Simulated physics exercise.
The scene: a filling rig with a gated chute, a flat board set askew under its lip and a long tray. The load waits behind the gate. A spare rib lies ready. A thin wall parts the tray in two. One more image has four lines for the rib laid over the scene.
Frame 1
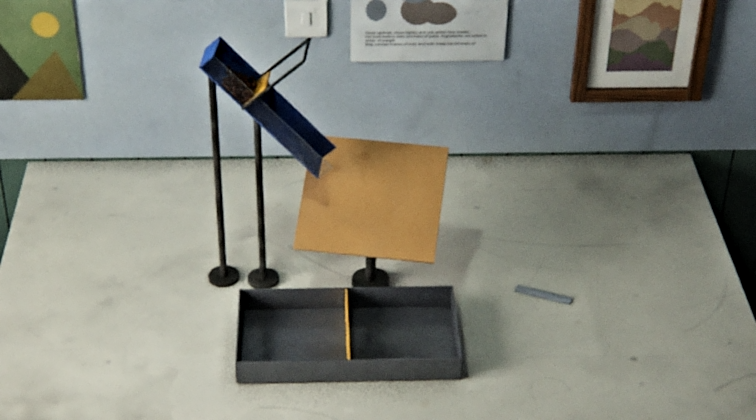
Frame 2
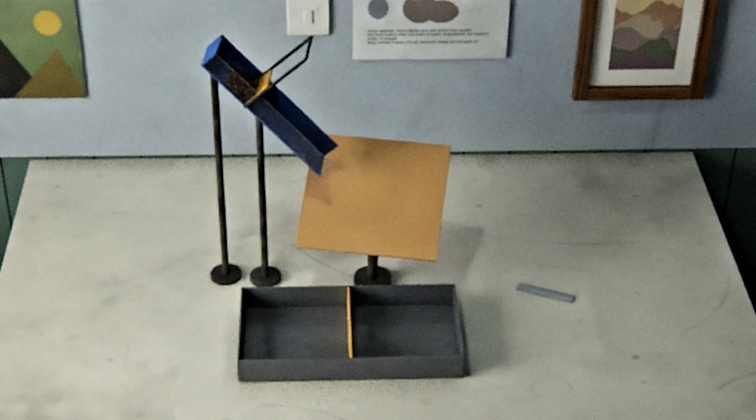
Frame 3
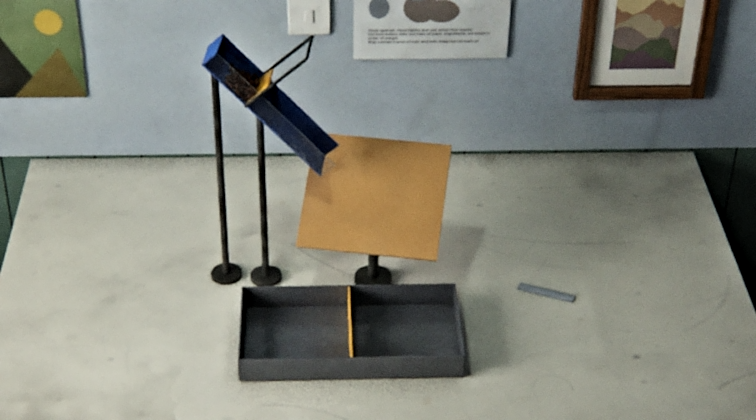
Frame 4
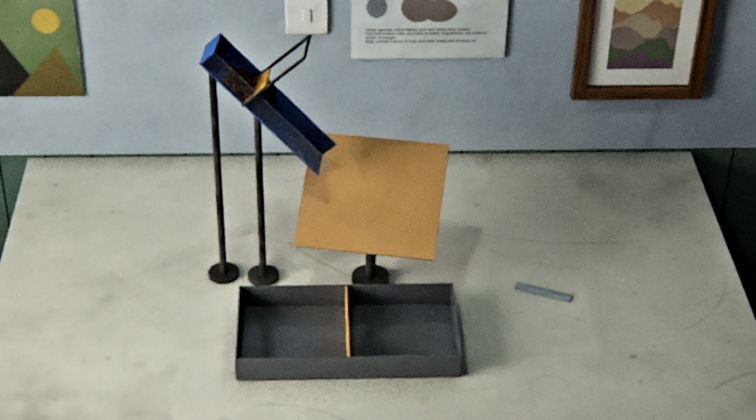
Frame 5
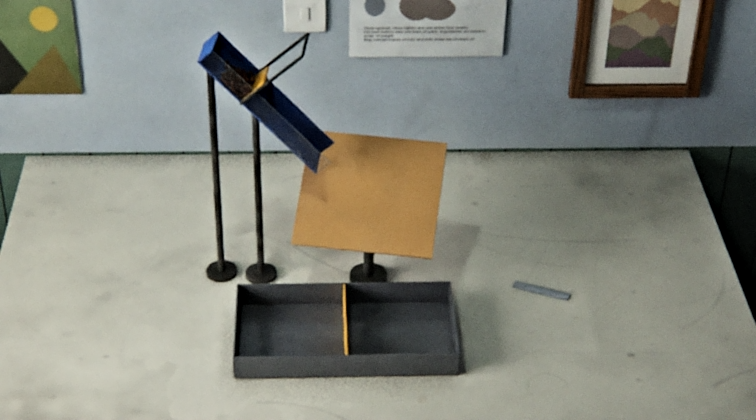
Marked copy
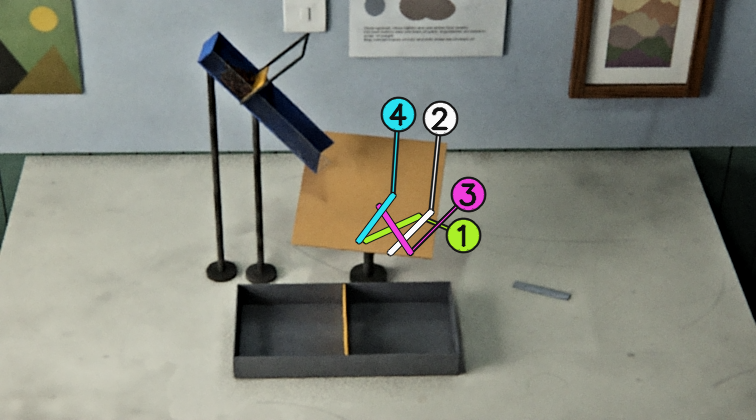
The video shows a blue chute on black stands angled down toward a tilted tan board, with a divided dark grey tray in front and a small grey strip to the right. Nothing moves apart from slight shifts of the view.
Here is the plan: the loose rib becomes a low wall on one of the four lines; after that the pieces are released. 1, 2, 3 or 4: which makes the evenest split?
1 is best.
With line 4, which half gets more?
Left.
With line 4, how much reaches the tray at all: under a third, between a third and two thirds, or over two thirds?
Over two thirds.
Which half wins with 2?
Right.
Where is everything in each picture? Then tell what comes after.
The first picture shows load behind the gate (240, 85), allspice berries; lip of the chute (320, 168), sloping fairly steeply.
The second picture shows middle of the board (374, 195), tilted fairly steeply; middle of its low edge (365, 254); of its high edge (382, 139).
The third picture shows front corners of the tray (239, 360) and (464, 356); front end of its middle wall (352, 358); gate still shut (267, 80).
The fourth picture shows middle of the load (240, 82); lip (320, 165).
The fifth picture shows middle of the load (239, 80); lip (318, 163).
On the marked copy, line 1 from (419, 216) to (365, 240); line 2 from (430, 212) to (390, 252); line 3 from (379, 206) to (410, 252); line 4 from (392, 195) to (358, 240).
With 1, of what is caught, roughly two thirds in the left half, roughly a third in the right.
With 2, of what is caught, about a tenth in the left half, the larger part in the right.
With 3, of what is caught, about a tenth in the left half, the larger part in the right.
With 4, of what is caught, almost all in the left half, about a tenth in the right.
